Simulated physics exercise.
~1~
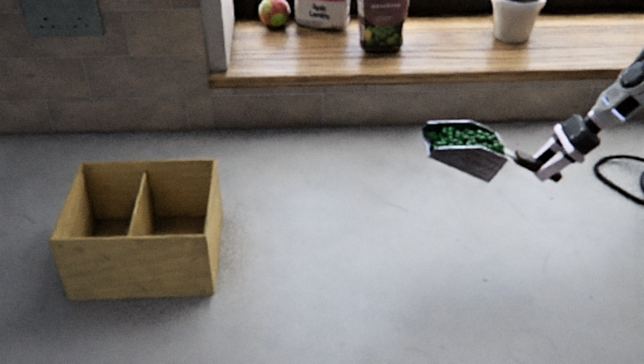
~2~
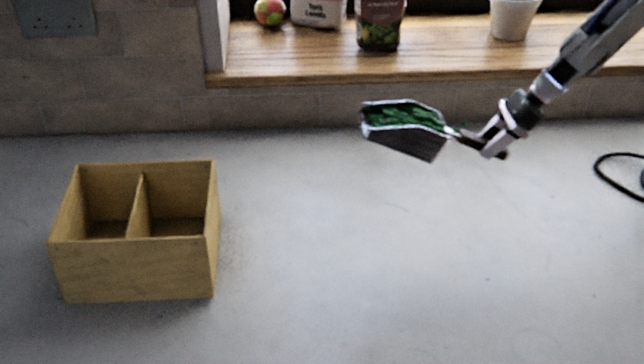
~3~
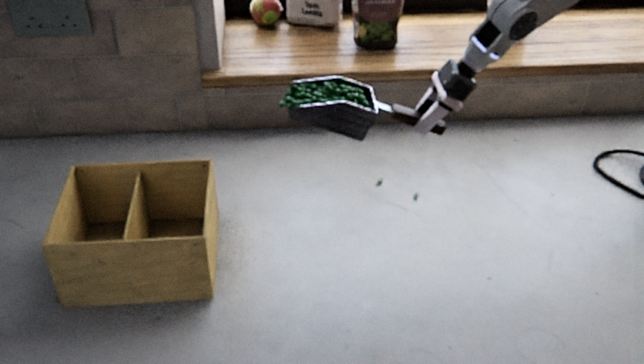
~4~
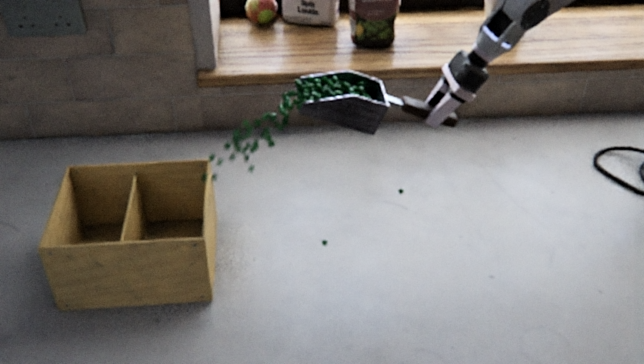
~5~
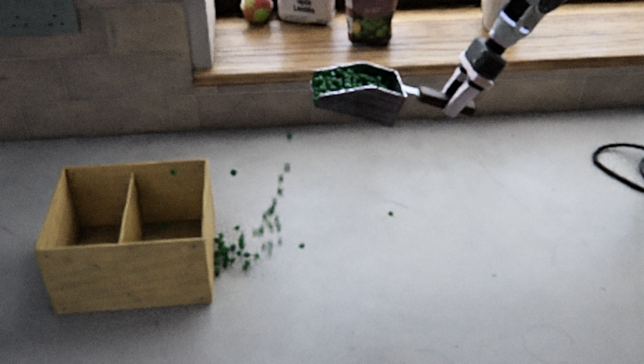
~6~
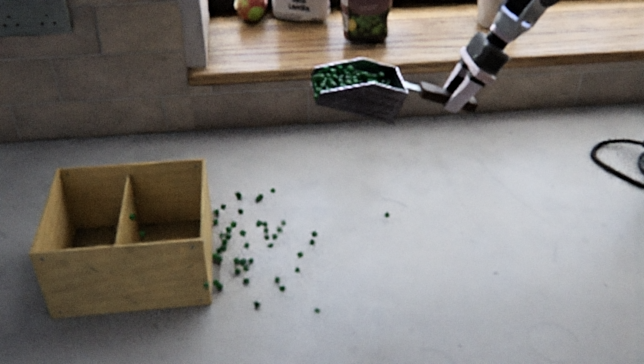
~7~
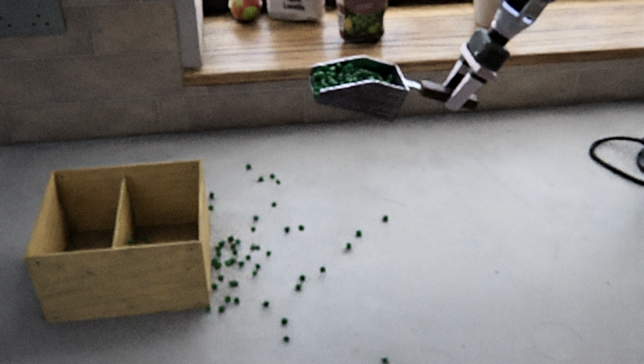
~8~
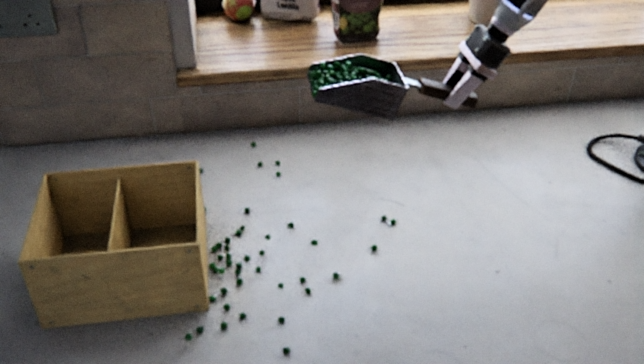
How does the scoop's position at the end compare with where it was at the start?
At the end the scoop is further to the left and a little higher in view than at the start.
